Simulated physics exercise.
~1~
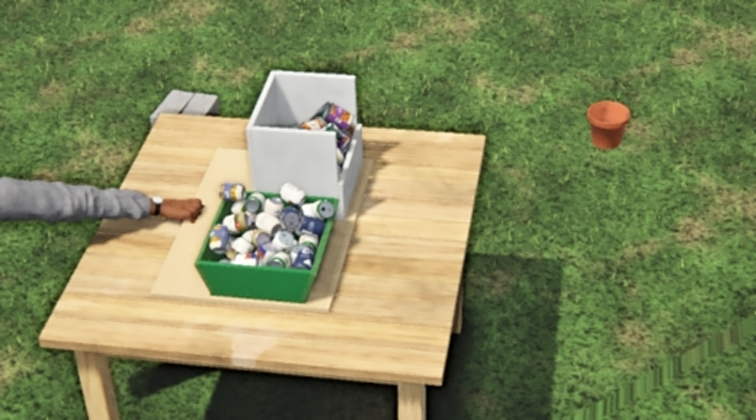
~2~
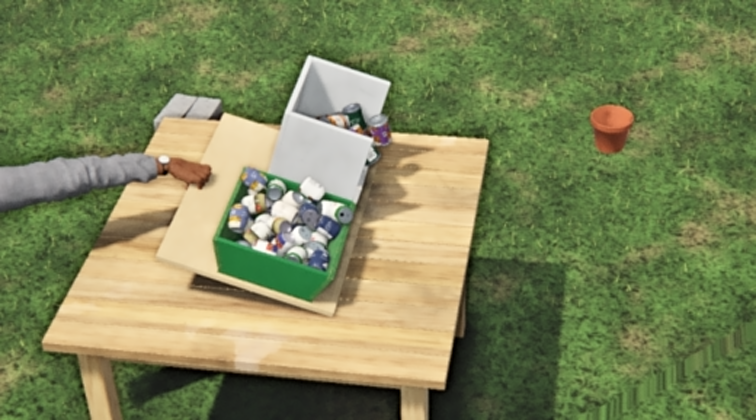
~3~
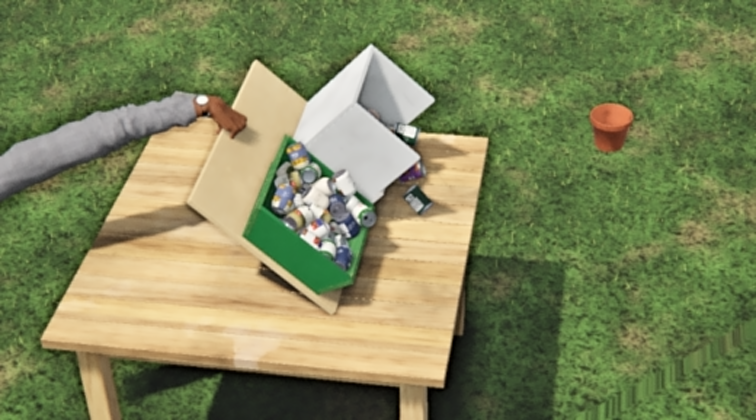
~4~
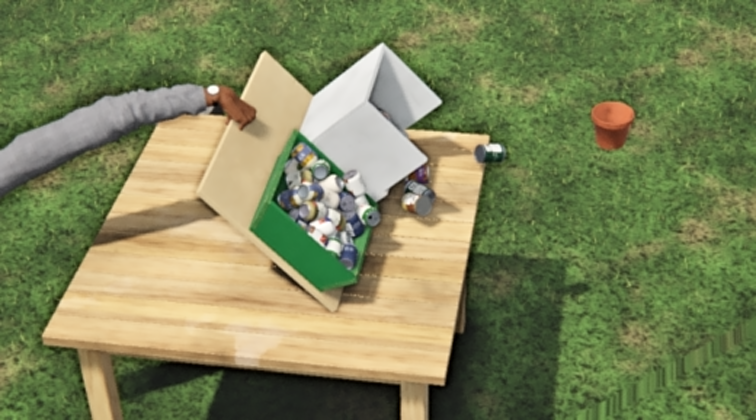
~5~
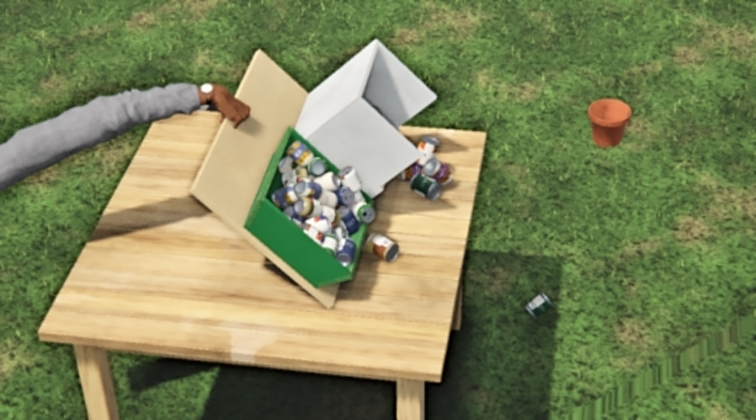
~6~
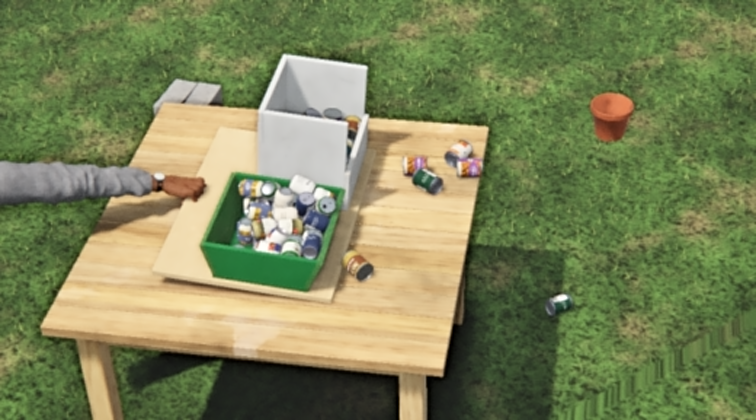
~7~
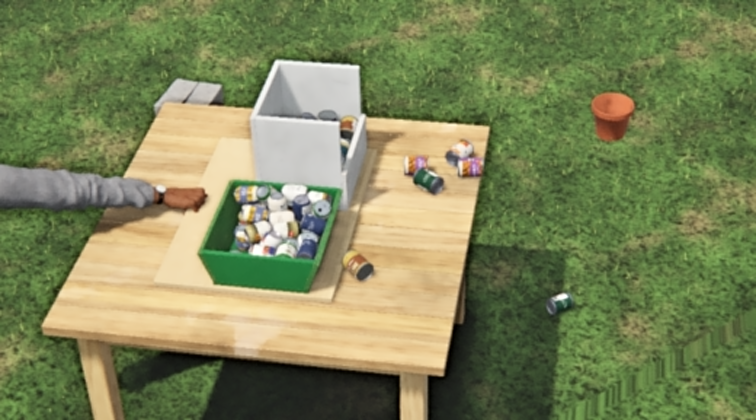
At the start, a white container and a green container, both filled with small tins, sit on a board on a wooden table outdoors, with a gray-sleeved hand at the board's left edge. The hand lifts that side, tipping the board and both containers steeply to the right. Several tins spill from the white container onto the table, and one rolls off the right edge onto the grass. The hand then lowers the board flat again. At the end, the green container still holds its cans, while a few tins lie scattered on the table and one rests on the grass.
